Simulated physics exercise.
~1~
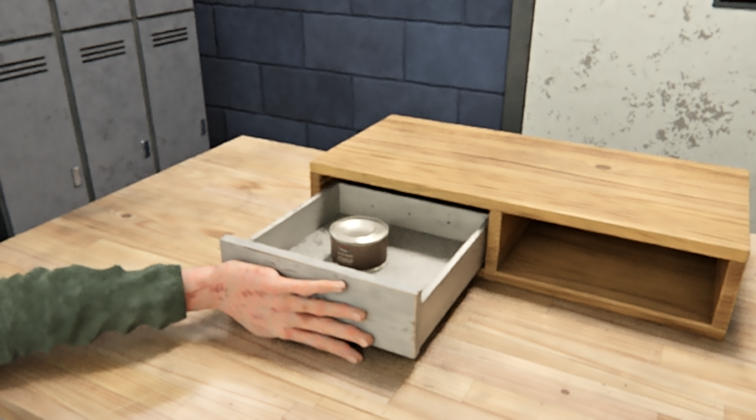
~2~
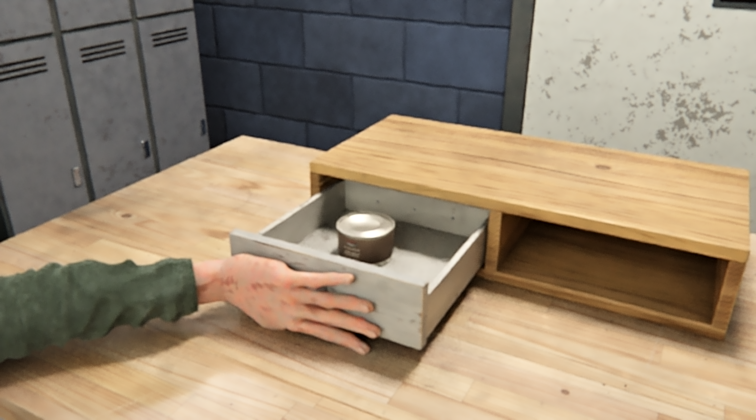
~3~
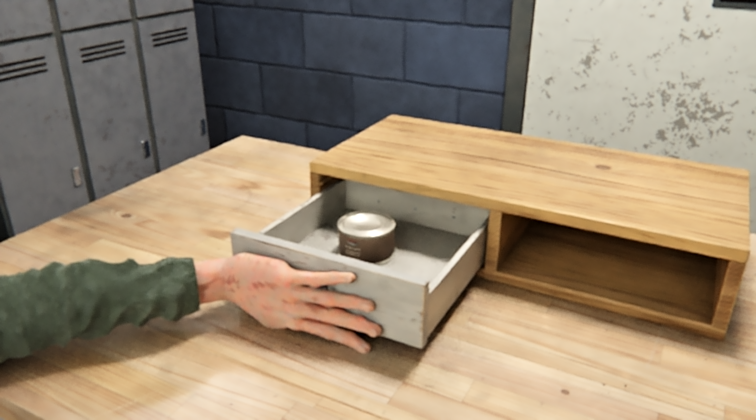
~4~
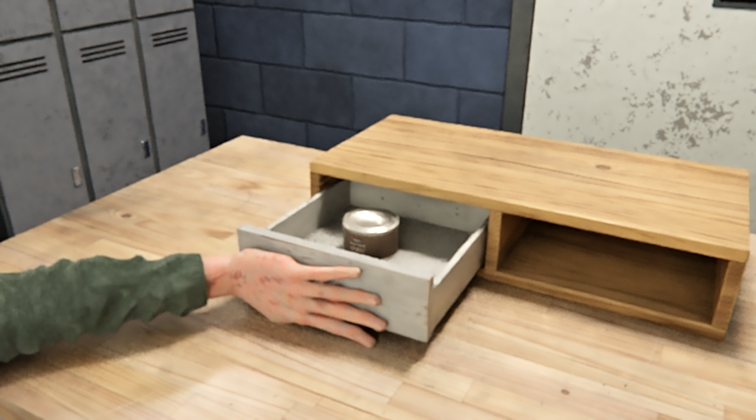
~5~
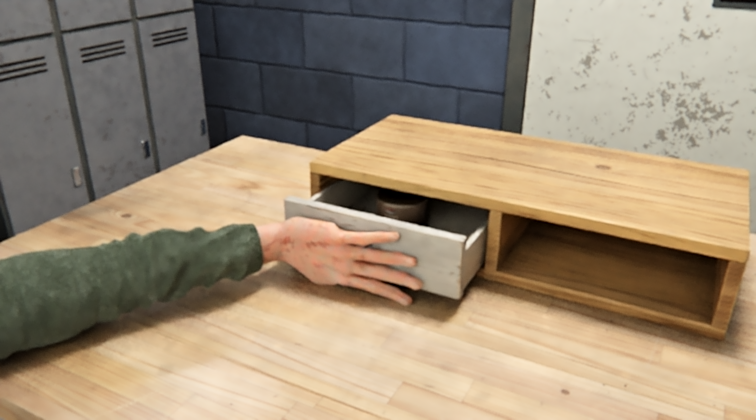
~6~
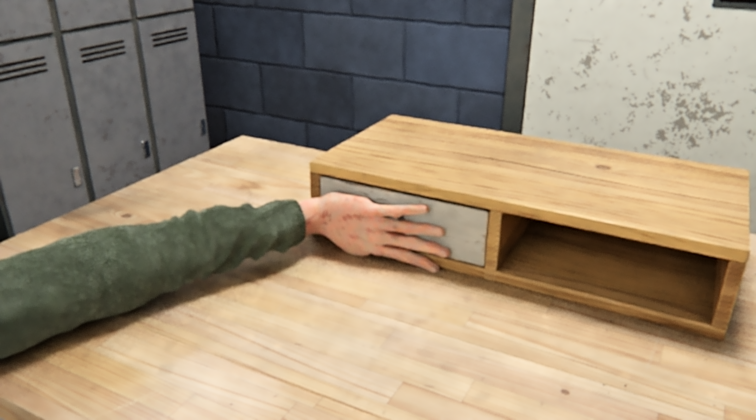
Hand in a green sleeve pushing a grey drawer holding a small brown pot into a wooden chest until it shuts flush.
